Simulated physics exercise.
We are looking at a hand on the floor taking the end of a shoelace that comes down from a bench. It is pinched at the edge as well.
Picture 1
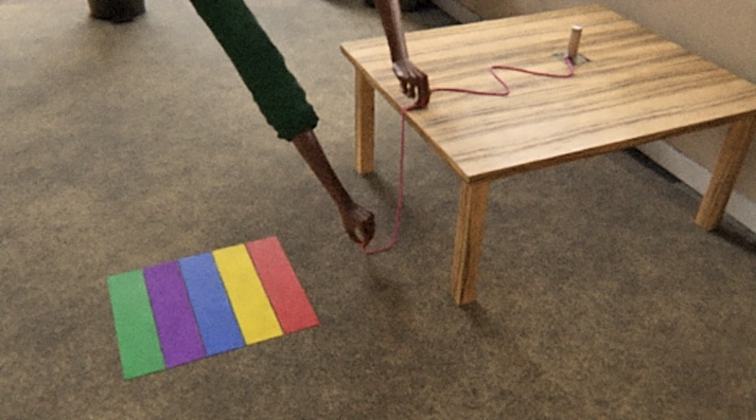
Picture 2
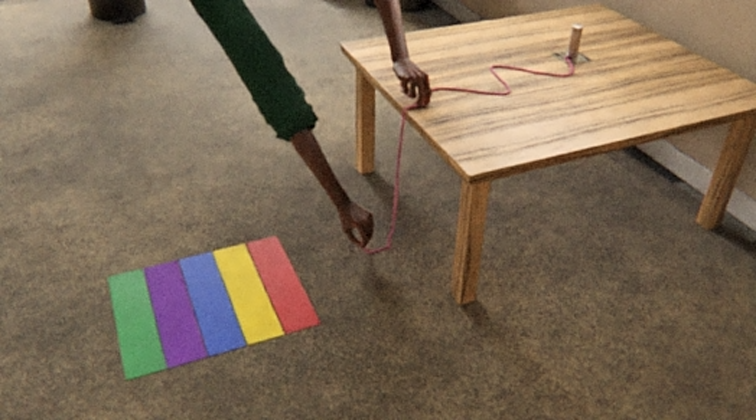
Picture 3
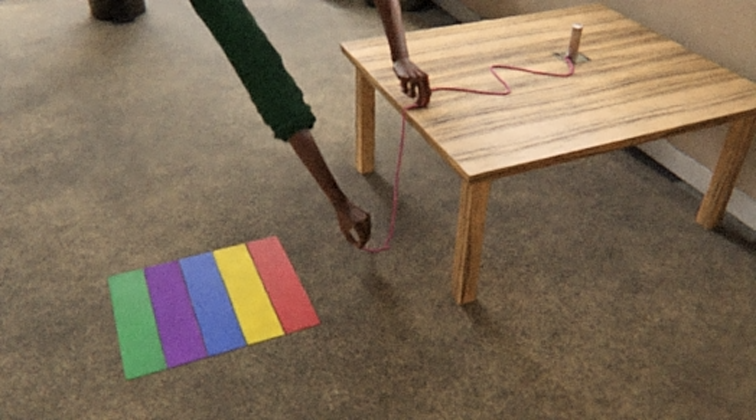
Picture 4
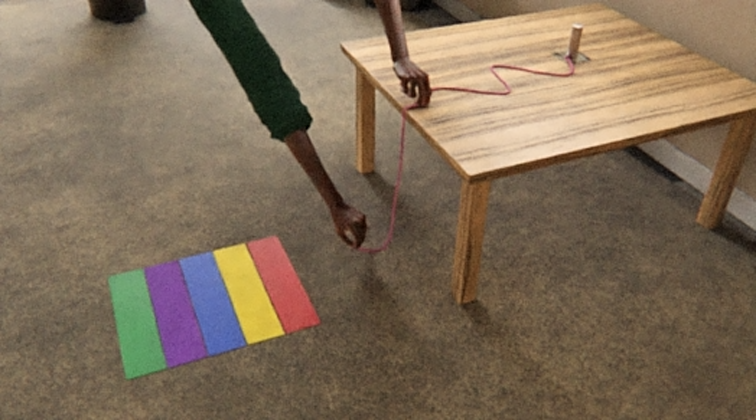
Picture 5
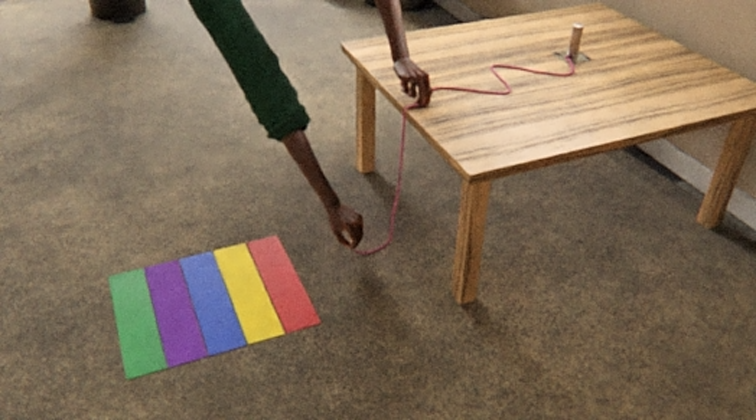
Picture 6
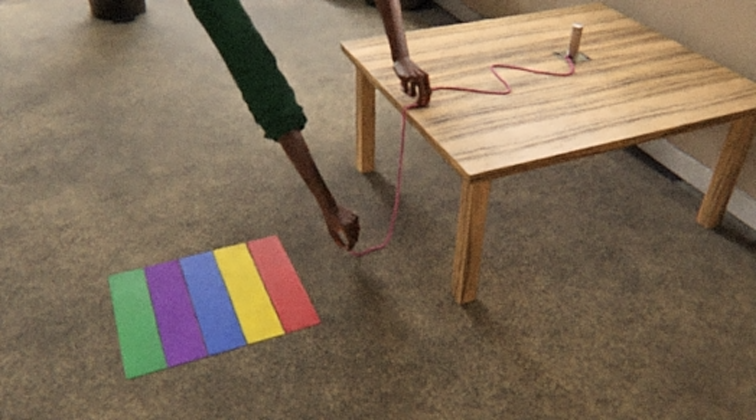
A hand near the floor drawing the end of a thin red cord slightly left while another hand pinches it at a wooden table's edge.
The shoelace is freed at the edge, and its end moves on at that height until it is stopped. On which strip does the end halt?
The green one.
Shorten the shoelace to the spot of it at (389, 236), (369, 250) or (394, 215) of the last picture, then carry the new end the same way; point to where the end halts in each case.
Try by try, around (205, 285), (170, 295) and (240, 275).
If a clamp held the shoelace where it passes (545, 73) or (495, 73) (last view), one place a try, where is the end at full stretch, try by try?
In that order: (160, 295) and (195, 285).
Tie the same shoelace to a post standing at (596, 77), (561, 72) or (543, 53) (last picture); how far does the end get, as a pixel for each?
Near (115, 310), (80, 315) and (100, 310).
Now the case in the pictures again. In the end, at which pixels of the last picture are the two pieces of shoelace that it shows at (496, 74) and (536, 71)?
At (457, 87), then (509, 73).
A little later, end near (191, 288); over blue.
Next, end near (152, 298); over purple.
When it is tight, end near (127, 305); over green. It halts on the green strip.
